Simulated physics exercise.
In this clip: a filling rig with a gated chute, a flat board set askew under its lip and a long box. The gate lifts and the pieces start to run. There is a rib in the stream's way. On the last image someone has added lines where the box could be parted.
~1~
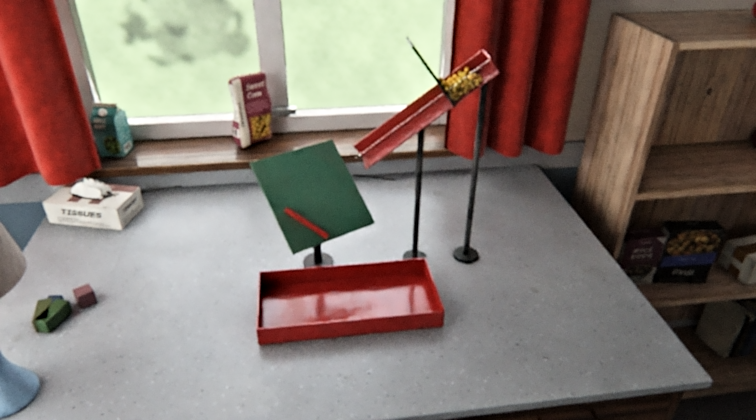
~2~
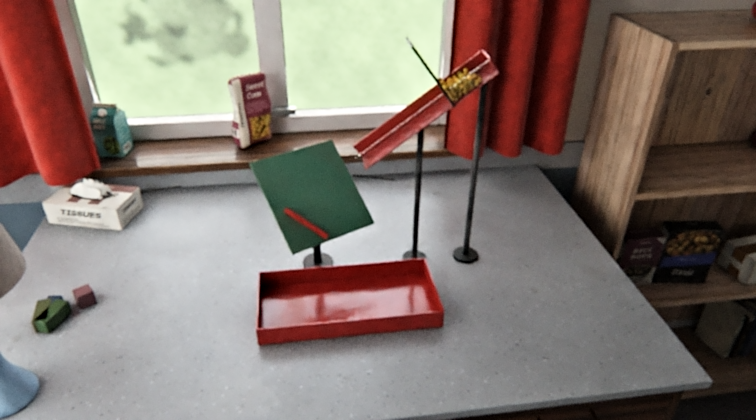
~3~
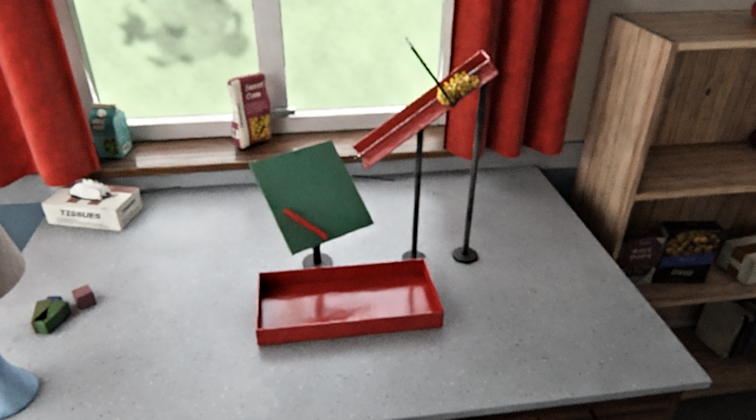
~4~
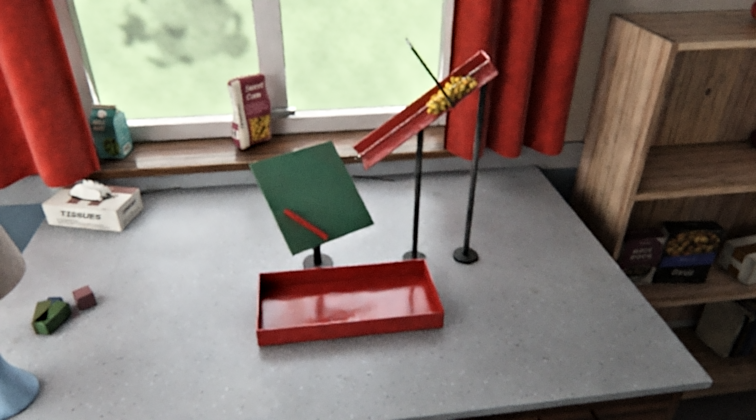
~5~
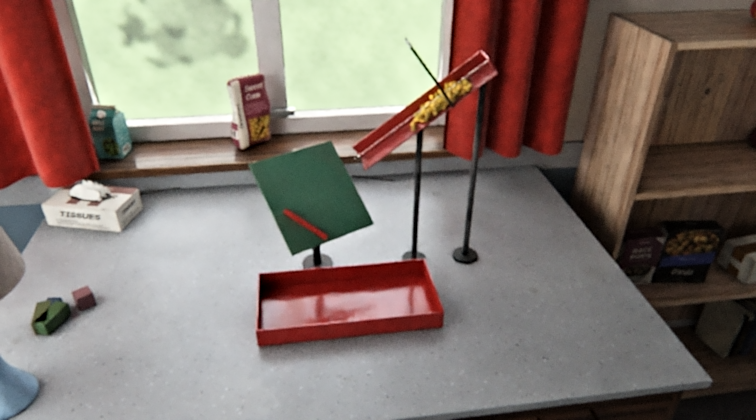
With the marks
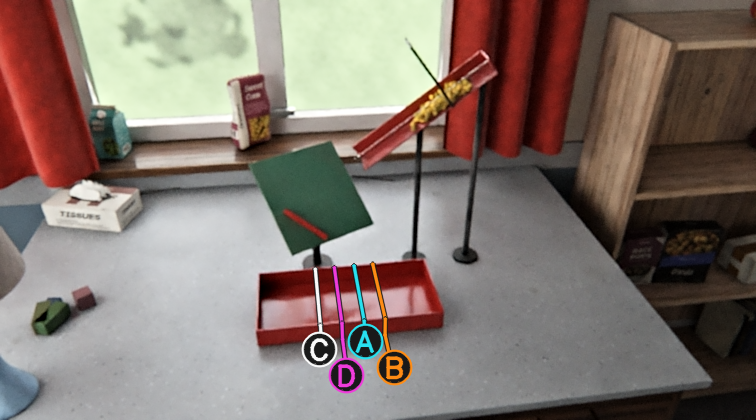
On a gray table by a window, small yellow pieces sat in a raised, sloping red chute, then slid partway down it, above a tilted green board with a red strip and an empty red box.
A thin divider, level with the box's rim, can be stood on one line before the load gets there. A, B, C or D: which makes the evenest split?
A is best.
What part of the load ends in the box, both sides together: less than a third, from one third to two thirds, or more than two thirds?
It is more than two thirds.
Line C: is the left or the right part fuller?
The right side.
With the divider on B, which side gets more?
More lands on the left.
On the marked copy, line A crosses the front rim at (364, 320); line B crosses the front rim at (385, 317); line C crosses the front rim at (320, 324); line D crosses the front rim at (341, 322).
Choosing A, of what is caught, about half on the left of the divider, about half on the right.
Choosing B, of what is caught, nearly all on the left of the divider, a stray few on the right.
Choosing C, of what is caught, a stray few on the left of the divider, nearly all on the right.
Choosing D, of what is caught, a small part on the left of the divider, nearly all on the right.
